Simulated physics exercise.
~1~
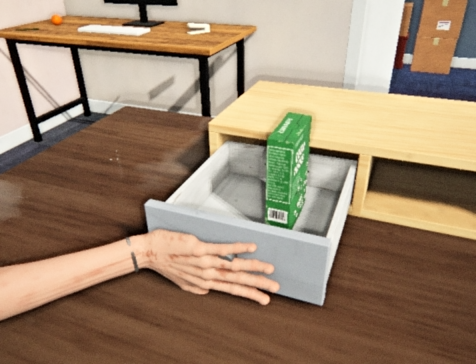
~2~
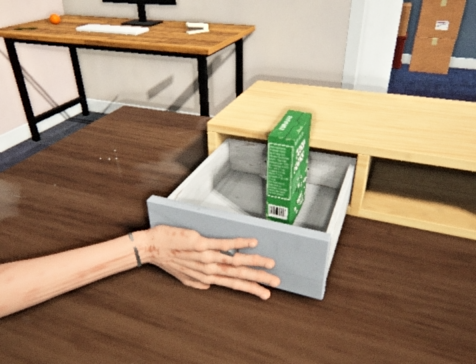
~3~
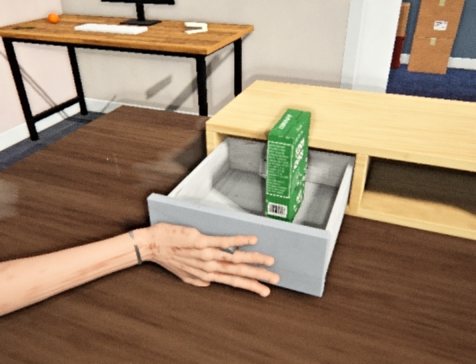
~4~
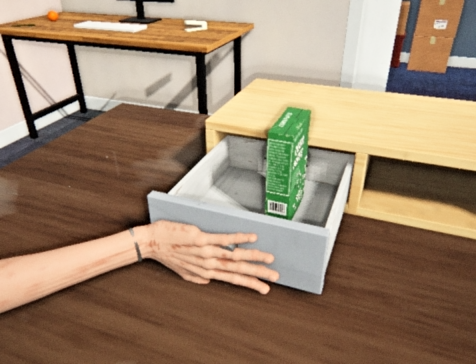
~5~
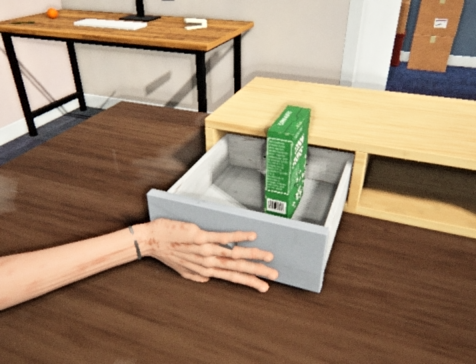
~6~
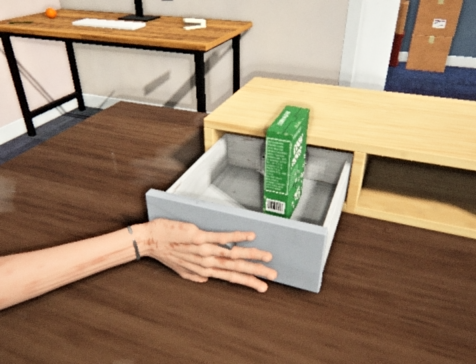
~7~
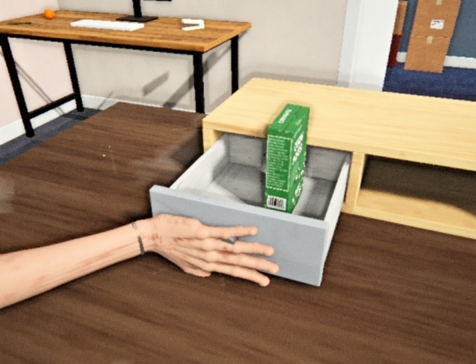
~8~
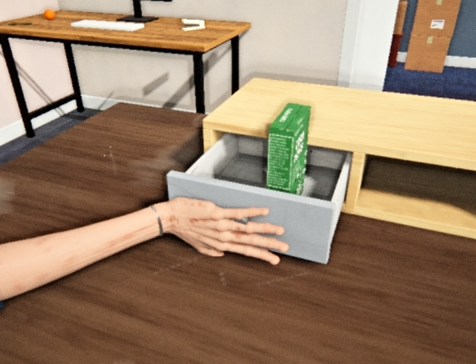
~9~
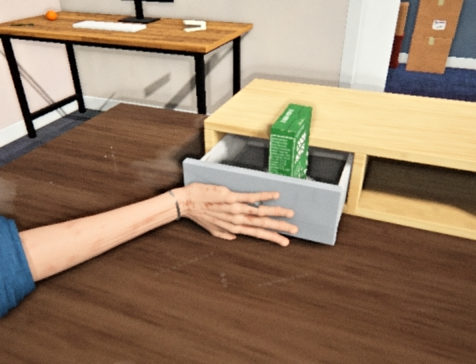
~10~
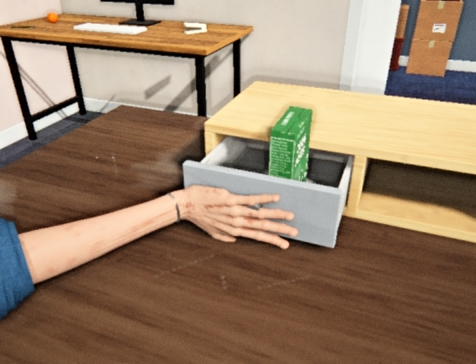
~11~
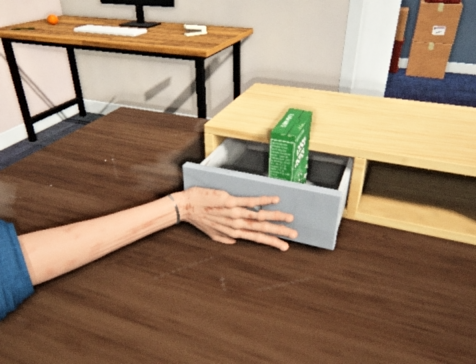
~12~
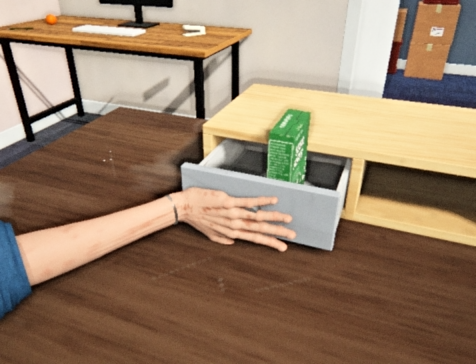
A grey drawer stands open from a low, pale wooden chest on a dark wood surface, seen from above at a slight angle by a gently swaying view. A green packet stands upright inside it, and behind are a brown desk with black legs at the upper left and cardboard boxes at the upper right. A hand reaching from the left rests against the drawer front, which at first stays still. The hand then pushes it back and to the right, a blue sleeve coming into view. The drawer stops partly open, the packet still upright above its front and the hand still against it.
